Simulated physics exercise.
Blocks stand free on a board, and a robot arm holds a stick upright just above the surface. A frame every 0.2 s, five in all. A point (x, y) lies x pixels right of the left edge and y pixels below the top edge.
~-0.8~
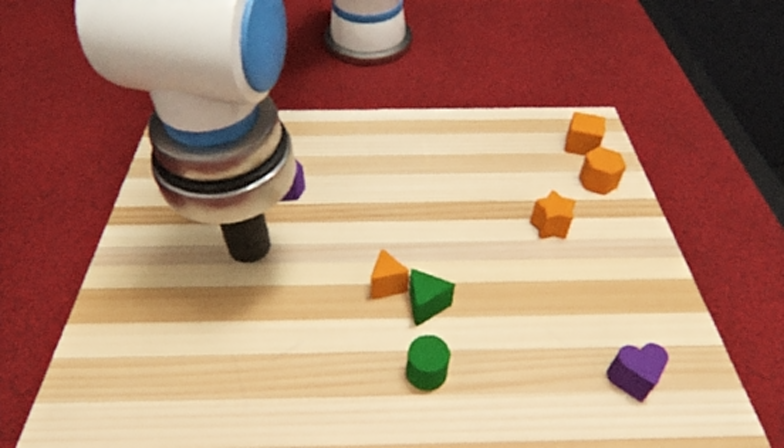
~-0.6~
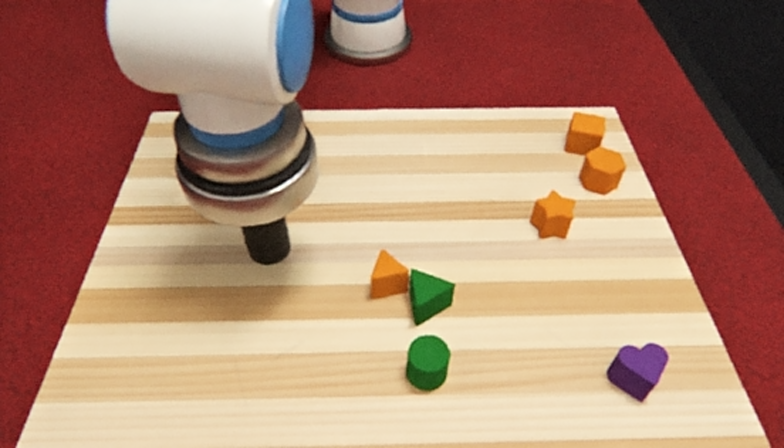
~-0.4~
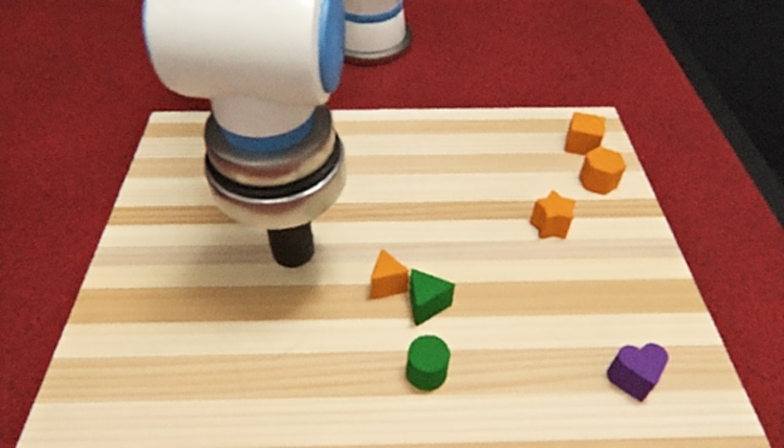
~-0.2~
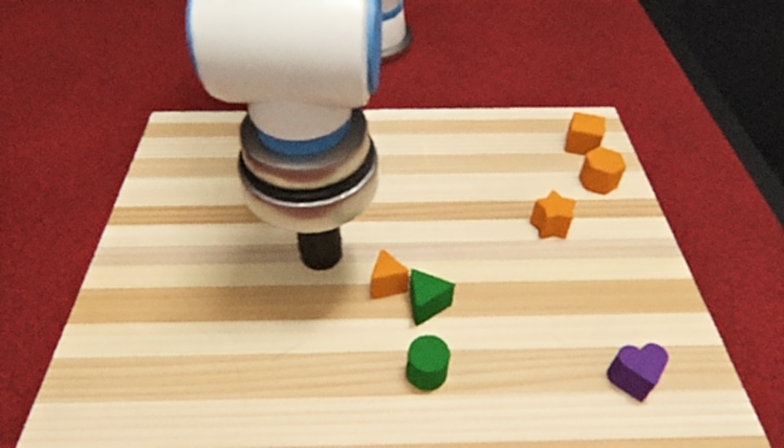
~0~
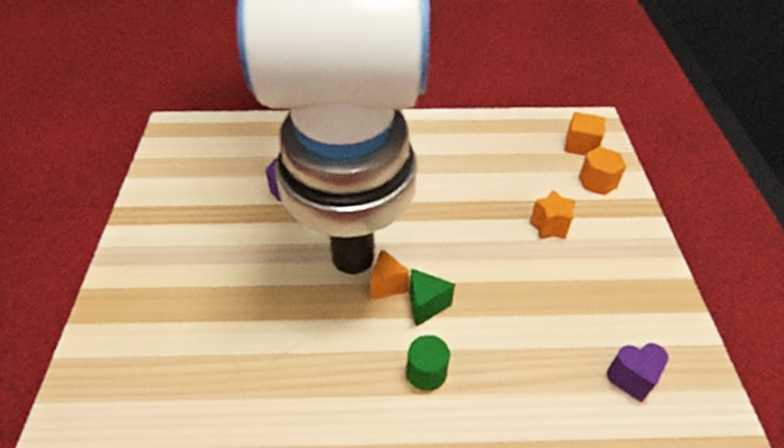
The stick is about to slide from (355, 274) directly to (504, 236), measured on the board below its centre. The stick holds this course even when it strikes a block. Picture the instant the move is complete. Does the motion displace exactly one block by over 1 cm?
Yes
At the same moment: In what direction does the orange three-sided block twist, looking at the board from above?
From above, clockwise.
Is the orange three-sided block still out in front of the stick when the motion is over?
Answer: No.
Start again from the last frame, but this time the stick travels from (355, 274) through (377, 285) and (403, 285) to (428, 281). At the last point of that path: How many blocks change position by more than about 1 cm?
My answer is two.
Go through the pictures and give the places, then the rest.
Stick's lower end at (250, 248); orange three-sided block at (388, 265); green three-sided block at (428, 285); orange star at (557, 204), in the first picture.
Stick at (270, 250); blocks still, in the second picture.
Stick at (294, 252); blocks still, in the third picture.
Stick at (322, 255); blocks still, in the fourth picture.
Stick at (354, 259); orange three-sided block at (388, 265); green three-sided block at (428, 285); orange star at (557, 204), in the fifth picture.
What follows on the original path. One third of the way, stick at (408, 245); orange three-sided block at (408, 267), turned 55° clockwise; green three-sided block at (433, 286), turned 15° clockwise.
Two thirds of the way, stick at (459, 233); orange three-sided block at (408, 267), turned 55° clockwise; green three-sided block at (433, 286), turned 15° clockwise.
At the end, stick at (507, 221); orange three-sided block at (408, 267), turned 55° clockwise; green three-sided block at (433, 286), turned 15° clockwise; orange star still.
